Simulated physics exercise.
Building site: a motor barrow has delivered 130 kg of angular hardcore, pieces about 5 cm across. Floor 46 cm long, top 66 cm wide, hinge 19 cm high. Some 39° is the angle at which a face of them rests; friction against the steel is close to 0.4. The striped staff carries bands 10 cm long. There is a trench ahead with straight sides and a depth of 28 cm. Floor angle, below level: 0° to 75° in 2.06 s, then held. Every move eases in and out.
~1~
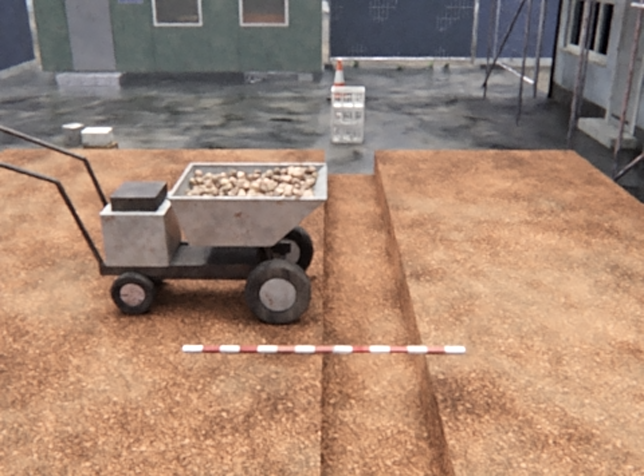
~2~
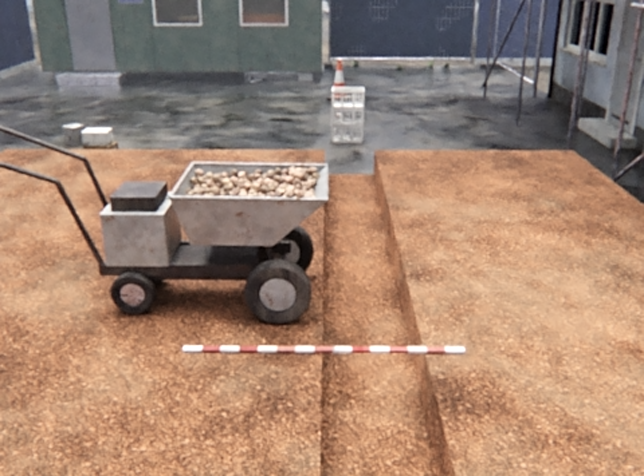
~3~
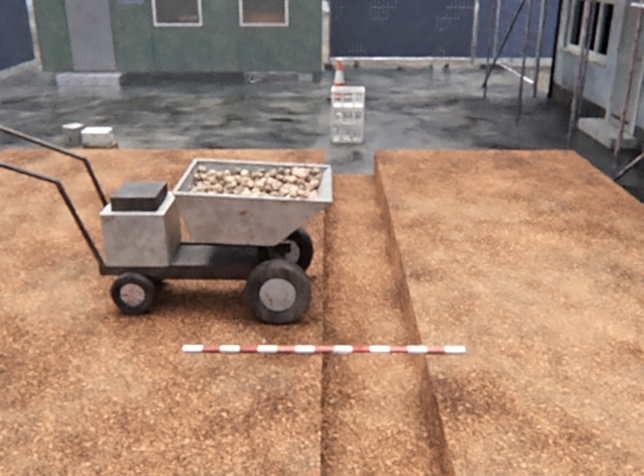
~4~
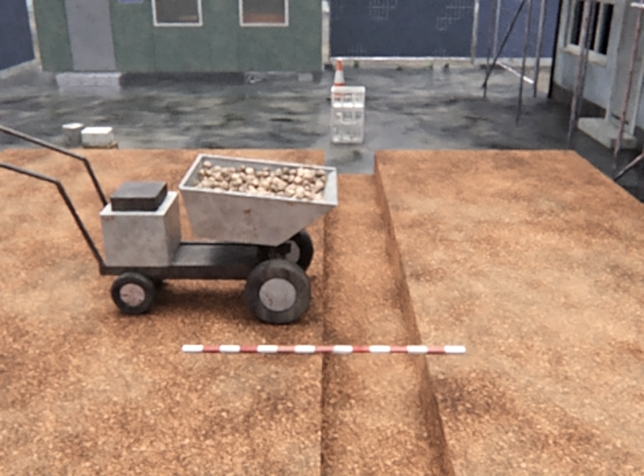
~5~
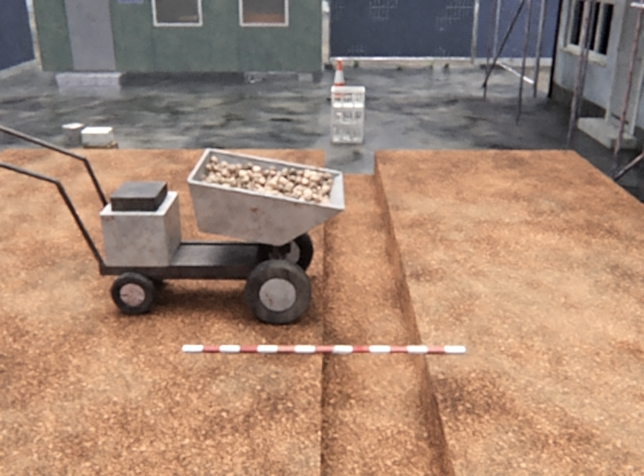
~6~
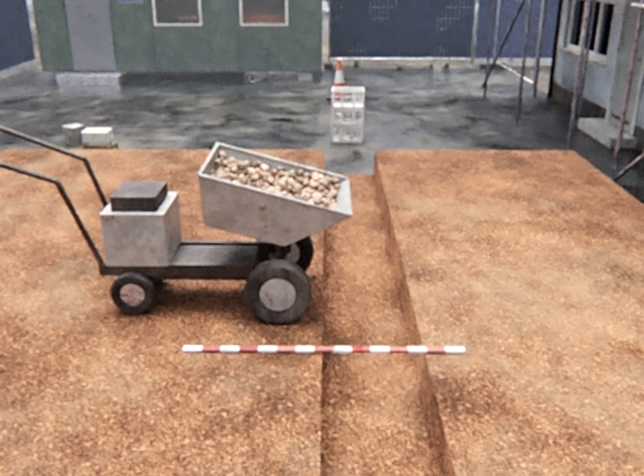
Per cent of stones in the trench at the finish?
About 79 %.
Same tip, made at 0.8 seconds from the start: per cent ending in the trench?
With that timing, about 65 per cent.
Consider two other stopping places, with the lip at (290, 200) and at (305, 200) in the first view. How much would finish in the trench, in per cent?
First place: Near 100%; second place: Near 100%.
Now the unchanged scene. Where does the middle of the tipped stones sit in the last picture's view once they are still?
Somewhere around (394, 324) in the last picture.
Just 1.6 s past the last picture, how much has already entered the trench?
Close to 45 per cent at that time.
Then, 0.9 s after the last picture the floor is at 63°, 99 % in the skip, 1 % in the trench; the foremost stones are at (397, 281).
Then, 1.6 s after the last picture the floor is at 75°, 37 % in the skip, 45 % in the trench, 18 % past the trench; the foremost stones are at (464, 291).
Then, 1.9 s after the last picture the floor is at 75°, 9 % in the skip, 68 % in the trench, 23 % past the trench; the foremost stones are at (497, 303).
Then, 3.9 s after the last picture the floor is at 75°, 0 % in the skip, 79 % in the trench, 21 % past the trench; the foremost stones are at (498, 303).
